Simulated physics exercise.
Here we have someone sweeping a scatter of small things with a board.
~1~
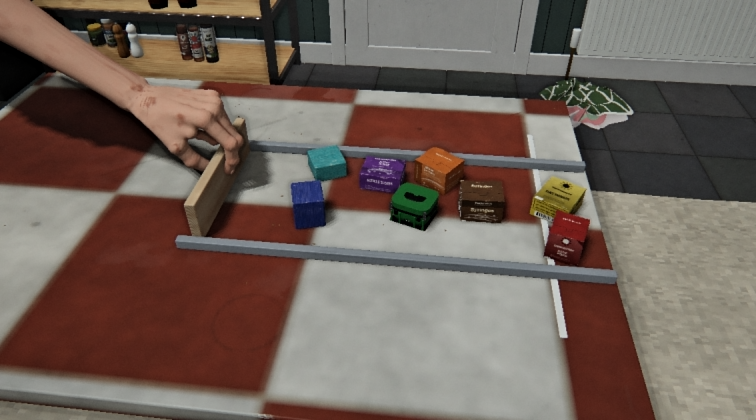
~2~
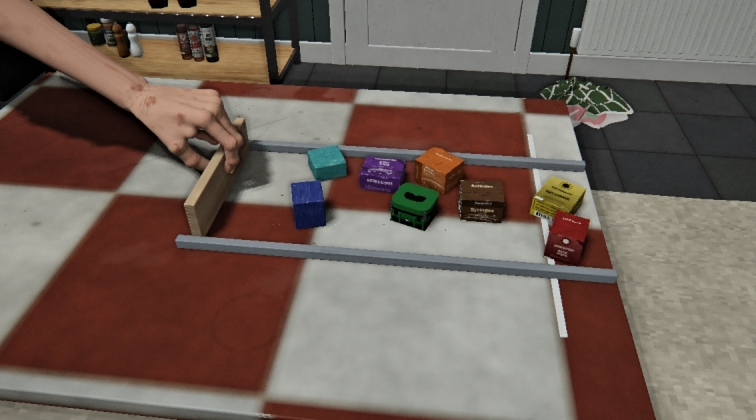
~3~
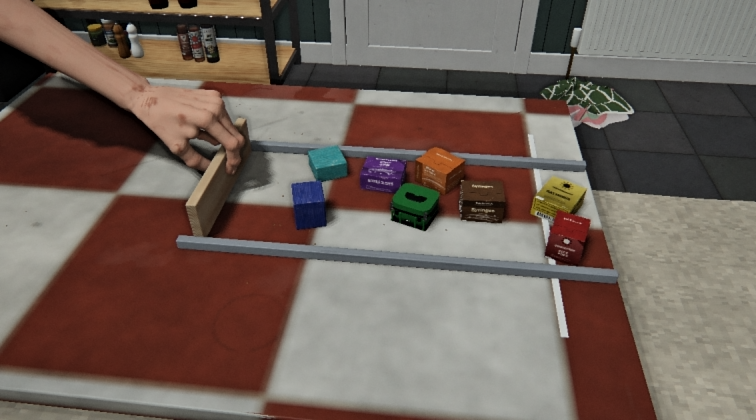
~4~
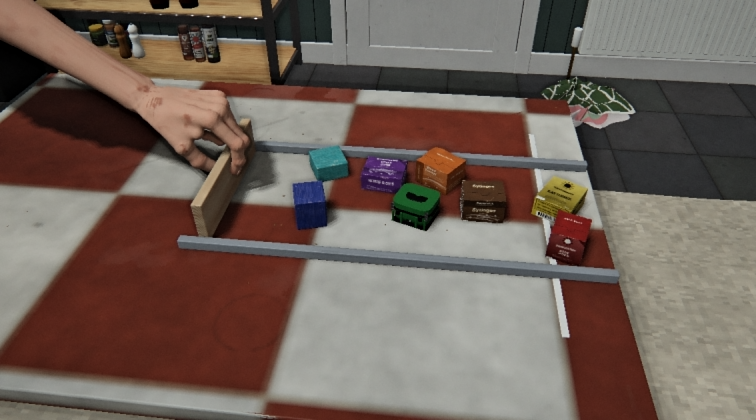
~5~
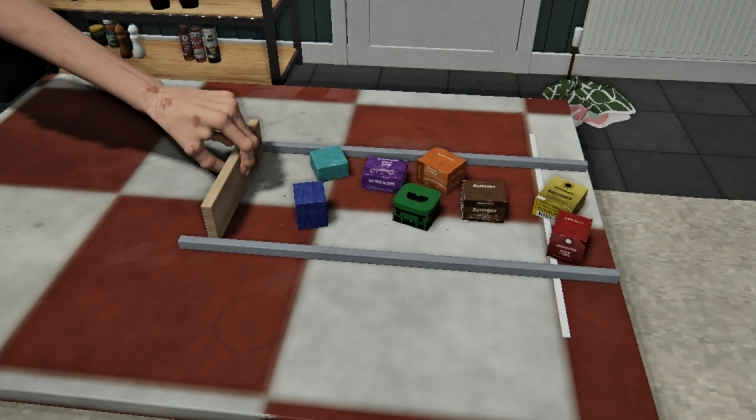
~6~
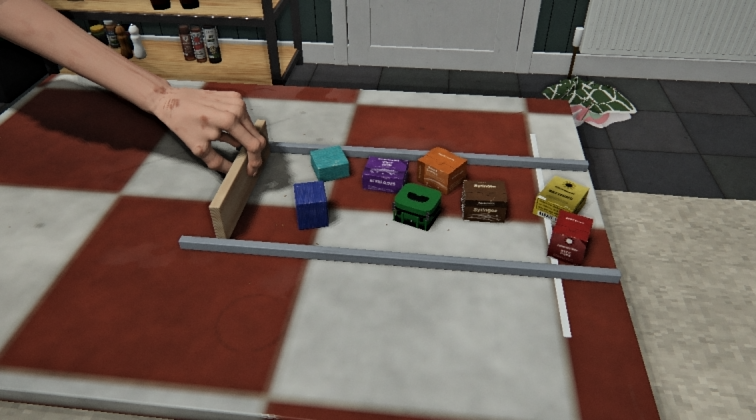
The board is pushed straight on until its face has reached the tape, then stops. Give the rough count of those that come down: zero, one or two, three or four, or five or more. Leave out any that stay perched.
In the end the number that fall off is three or four.
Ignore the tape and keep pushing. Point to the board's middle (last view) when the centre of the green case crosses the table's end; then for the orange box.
Its middle is around (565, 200) and around (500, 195).
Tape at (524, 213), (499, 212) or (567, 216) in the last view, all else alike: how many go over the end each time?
In that order 3, 1 and 6.
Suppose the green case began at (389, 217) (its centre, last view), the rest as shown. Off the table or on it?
It stays on.
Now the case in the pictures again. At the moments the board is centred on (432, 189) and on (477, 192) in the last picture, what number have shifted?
The counts are 7 and 7.
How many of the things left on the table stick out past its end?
Overhanging: 2.
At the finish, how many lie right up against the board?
In contact: 2.
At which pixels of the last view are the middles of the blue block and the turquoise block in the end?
First (569, 226), then (560, 182).
Soon after, none off yet; yellow box at rest near (561, 201); red box at rest near (570, 238); brown box at rest near (484, 201).
After that, none off yet; yellow box at rest near (561, 201); red box at rest near (570, 238); brown box displaced about its own width near (509, 200).
And then, one off so far; yellow box on its way down near (617, 292); red box at rest near (570, 238); brown box displaced well along near (589, 203).
In the end, the number that fall off is three or four; gone, purple box, orange box, brown box and yellow box.
